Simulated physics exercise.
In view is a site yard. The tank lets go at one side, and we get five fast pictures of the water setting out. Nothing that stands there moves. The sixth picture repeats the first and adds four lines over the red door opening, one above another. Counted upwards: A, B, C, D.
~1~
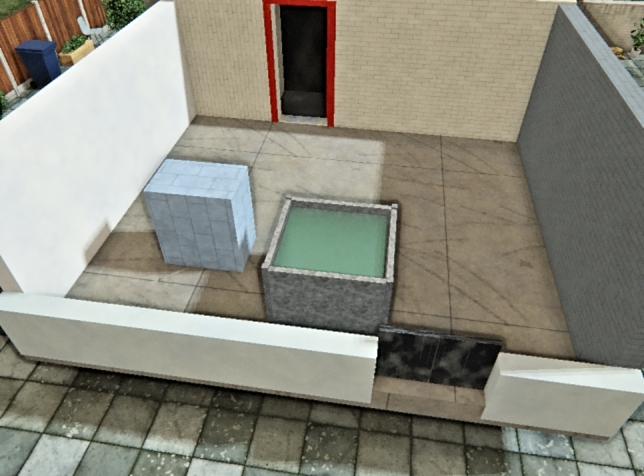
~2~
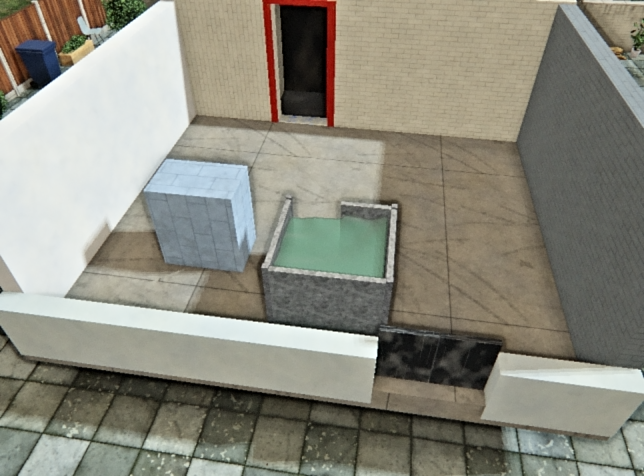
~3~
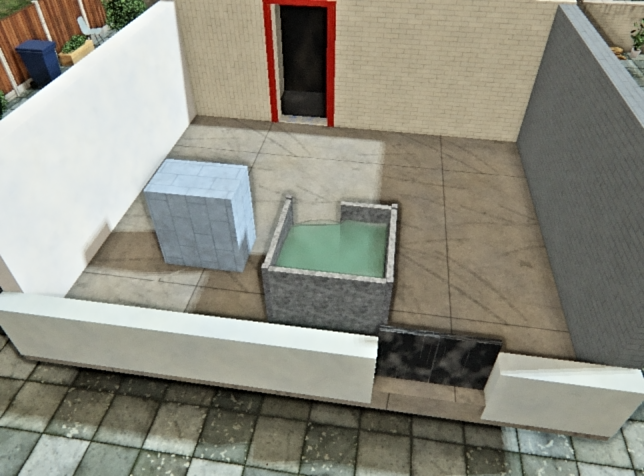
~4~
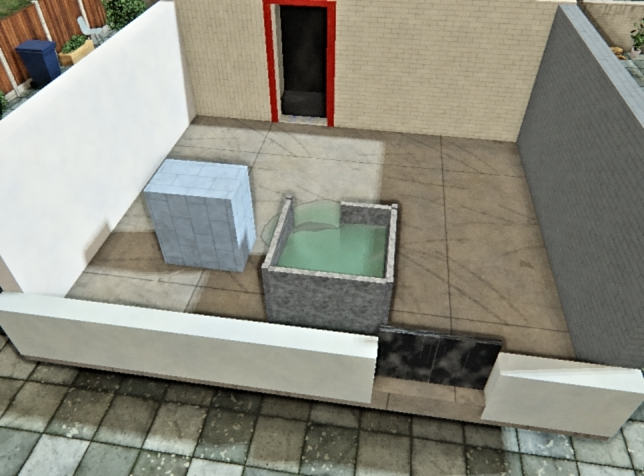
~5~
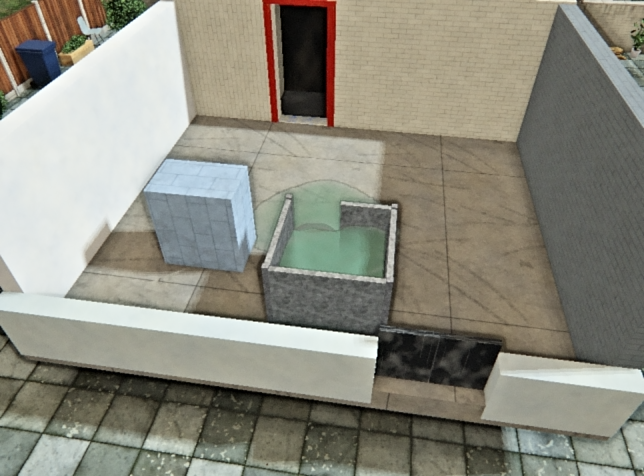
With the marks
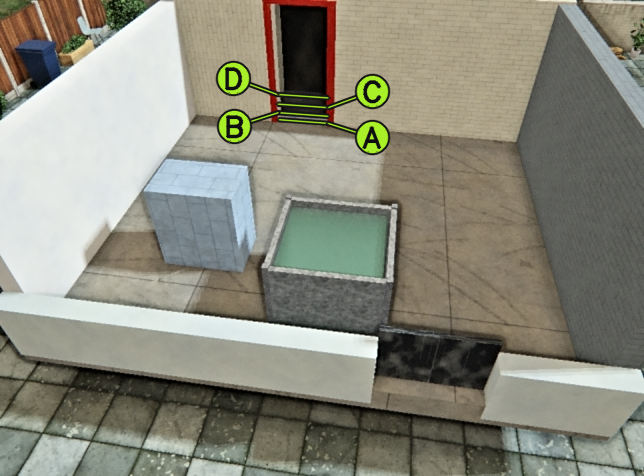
A site yard paved in brown slabs is seen from above, by a camera that stays still. A pale blue block stands left of a grey tank of green water, between a white wall on the left and a grey one on the right, with a red doorway behind and a dark gate in front. The tank's back side opens, and water pours out, spreading thinly across the ground behind it.
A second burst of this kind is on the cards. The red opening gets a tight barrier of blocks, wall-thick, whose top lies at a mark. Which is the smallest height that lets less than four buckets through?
Mark B.
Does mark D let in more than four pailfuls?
No.
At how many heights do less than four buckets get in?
Three of the four.
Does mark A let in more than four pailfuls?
Yes.
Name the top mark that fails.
That is mark A.
In lime, A at (303, 121); B at (303, 114); C at (302, 105); D at (302, 96); from the bottom up A, B, C, D.
For mark A, about 11 bucketfuls get in.
For mark B, a splash gets over, under a bucket.
For mark C, nothing gets over.
For mark D, nothing gets over.
